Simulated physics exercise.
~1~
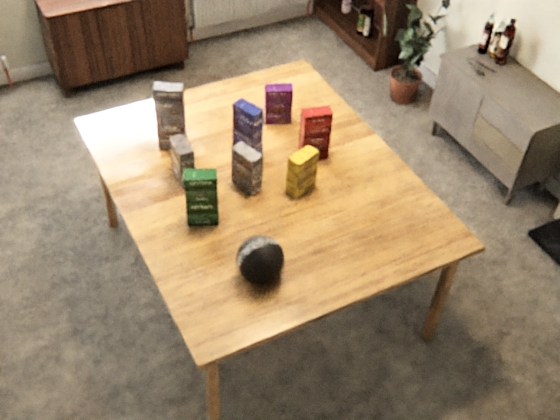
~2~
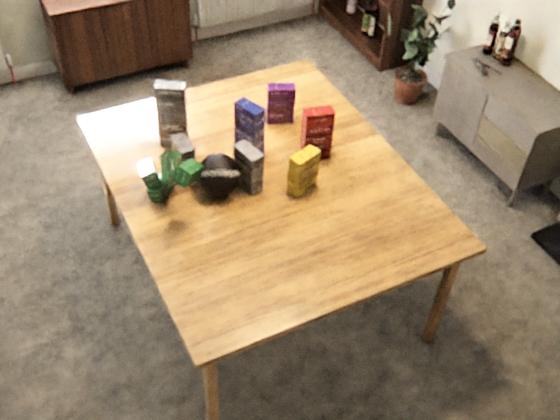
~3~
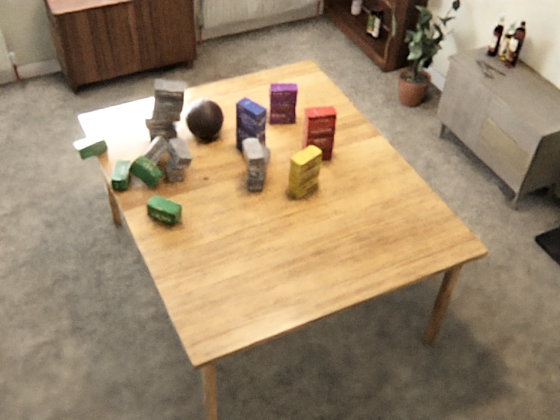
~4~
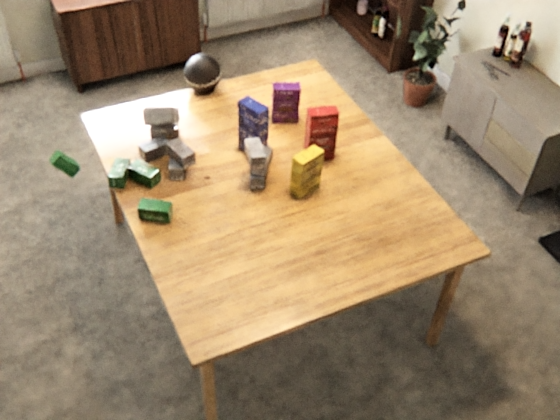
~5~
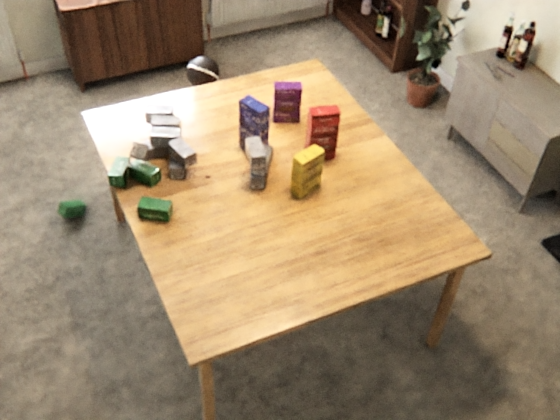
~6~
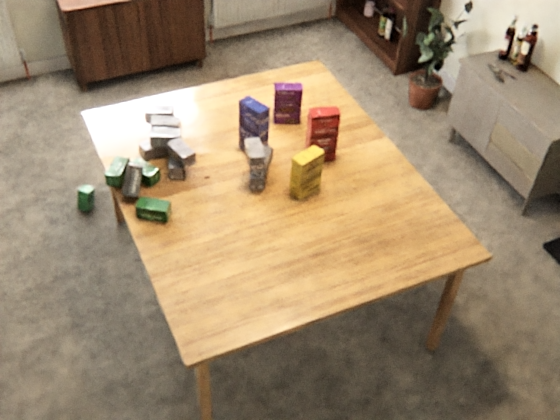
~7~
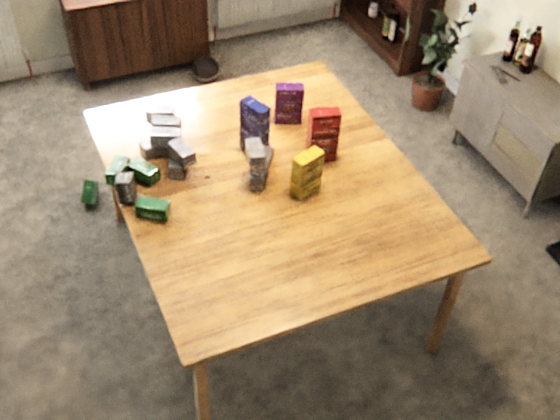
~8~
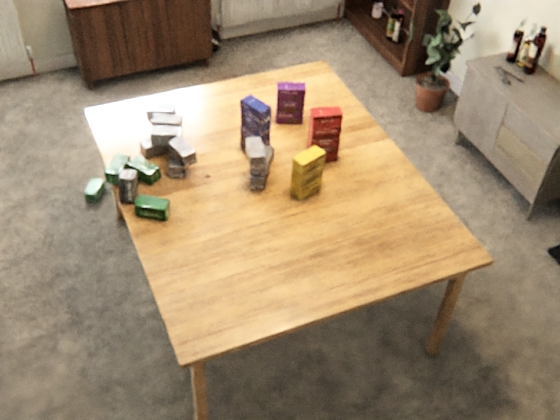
A dark ball rolled away across a wooden table, knocked over the green stack and toppled the grey ones behind it, then dropped off the far edge; green packets spilled over the left side while the blue, purple, red and yellow stacks stayed standing.
